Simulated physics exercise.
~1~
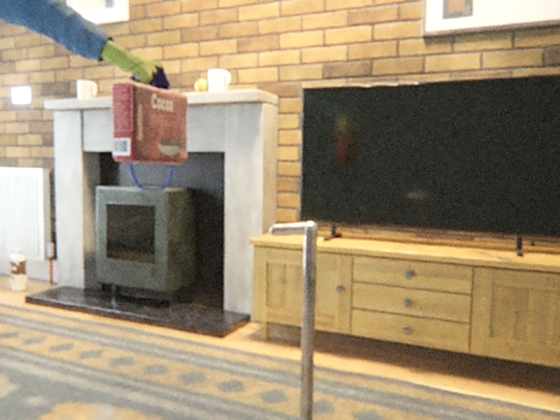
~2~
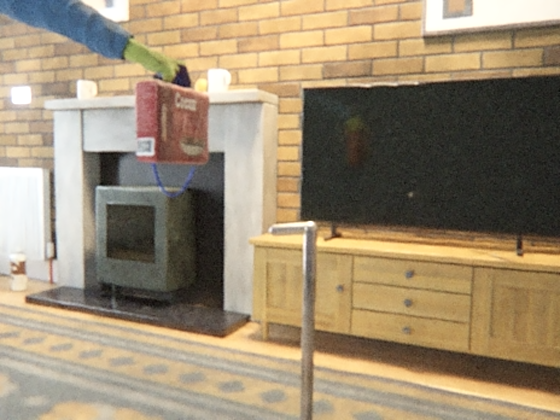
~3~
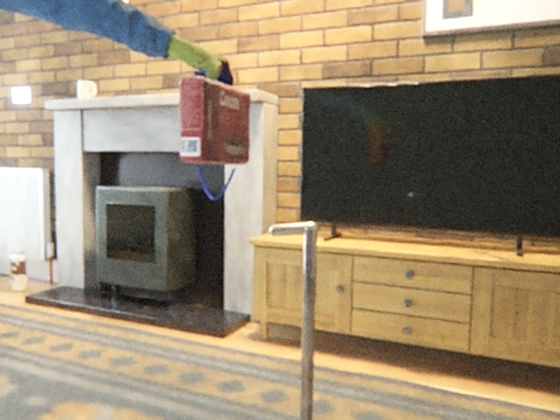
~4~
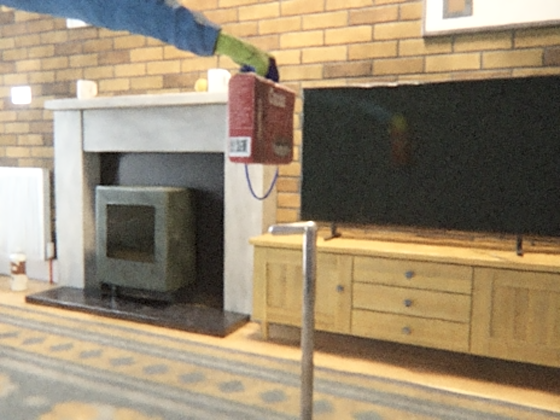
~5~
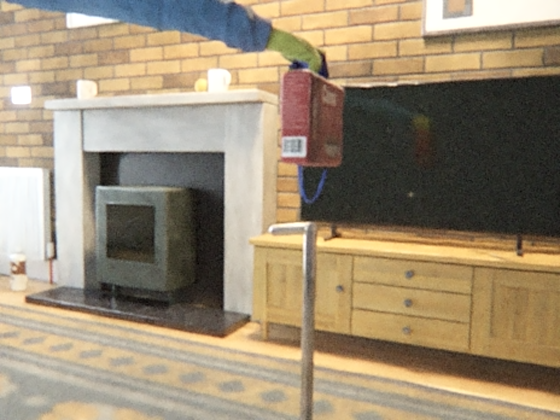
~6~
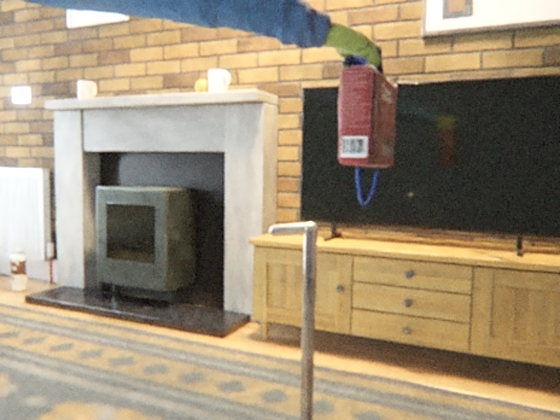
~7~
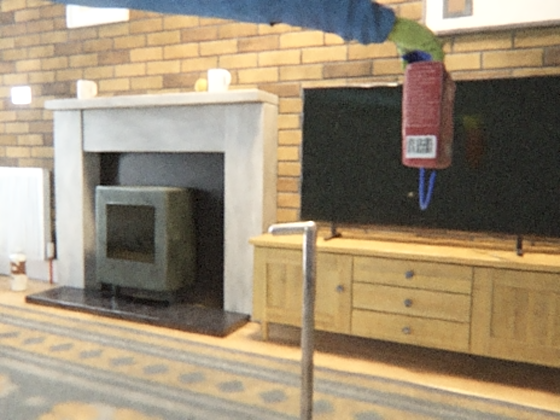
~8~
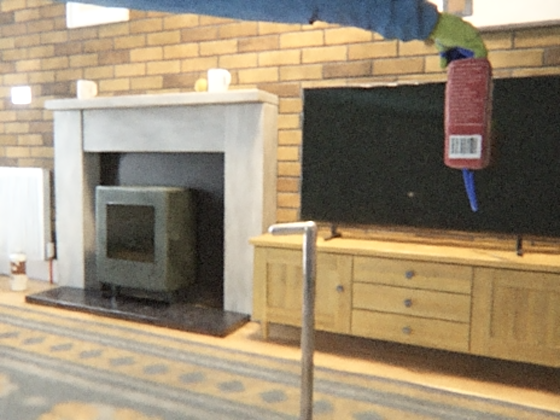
A gloved hand carries a red bag rightward above the hooked post and passes clear.
